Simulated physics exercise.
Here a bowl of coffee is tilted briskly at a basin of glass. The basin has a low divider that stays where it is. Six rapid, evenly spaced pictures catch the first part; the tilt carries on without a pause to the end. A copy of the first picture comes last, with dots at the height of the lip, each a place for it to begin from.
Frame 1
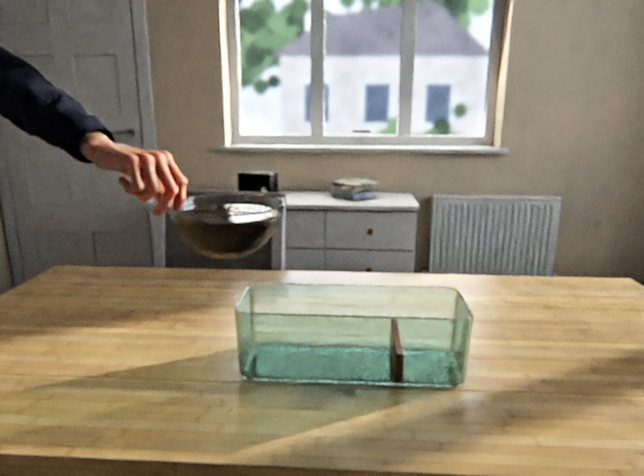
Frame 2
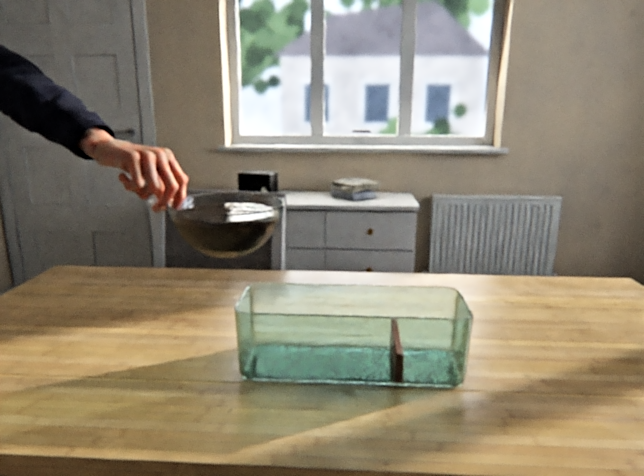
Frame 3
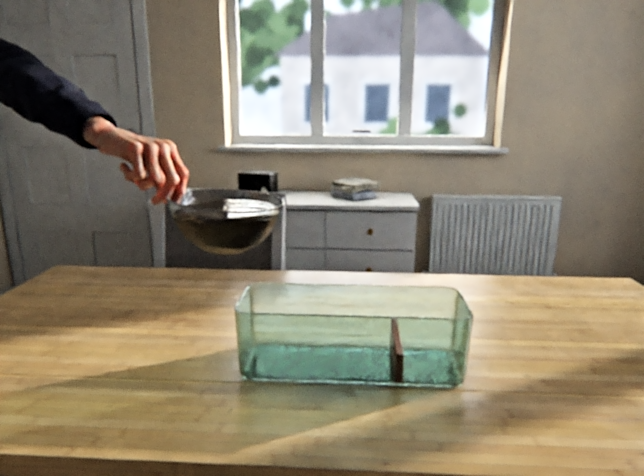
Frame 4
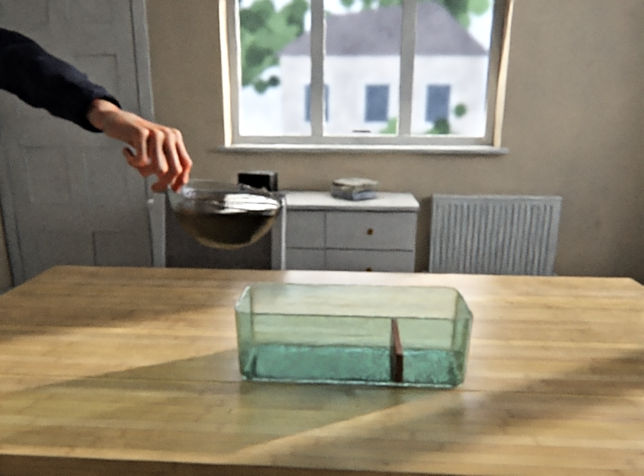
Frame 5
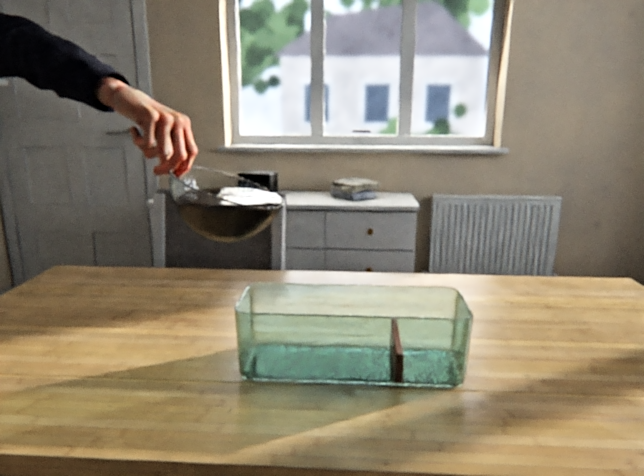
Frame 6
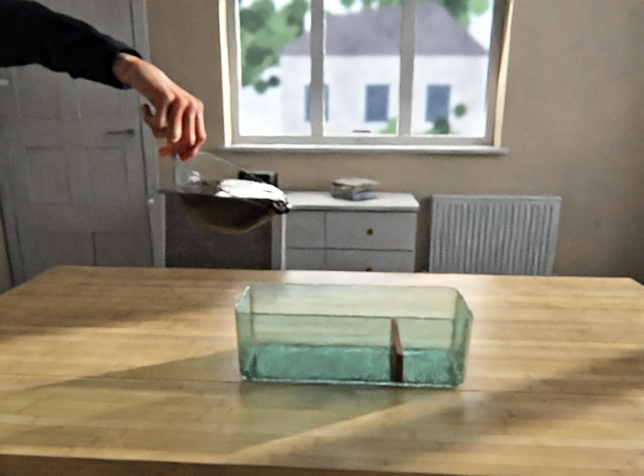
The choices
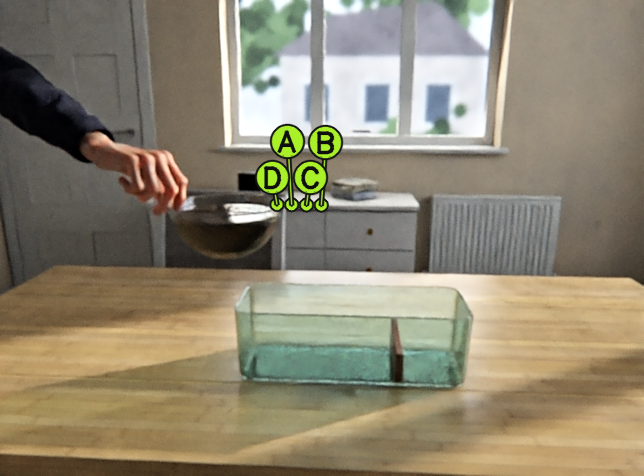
The video shows a hand holding a glass bowl of dark liquid, upright at first, above a divided glass basin on a wooden table; the hand then tilts the bowl to the right, and liquid reaches over its lip.
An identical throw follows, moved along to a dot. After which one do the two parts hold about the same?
Take B.
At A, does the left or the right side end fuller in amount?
The left one.
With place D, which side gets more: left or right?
The left one.
On the marked copy, A at (291, 204); B at (321, 205); C at (306, 204); D at (276, 204).
With A, about 87 % ends left of the wall and 6 % right of it; 8 % is lost outside.
With B, about 51 % ends left of the wall and 45 % right of it; 4 % is lost outside.
With C, about 74 % ends left of the wall and 24 % right of it.
With D, about 87 % ends left of the wall and 10 % right of it; 3 % is lost outside.
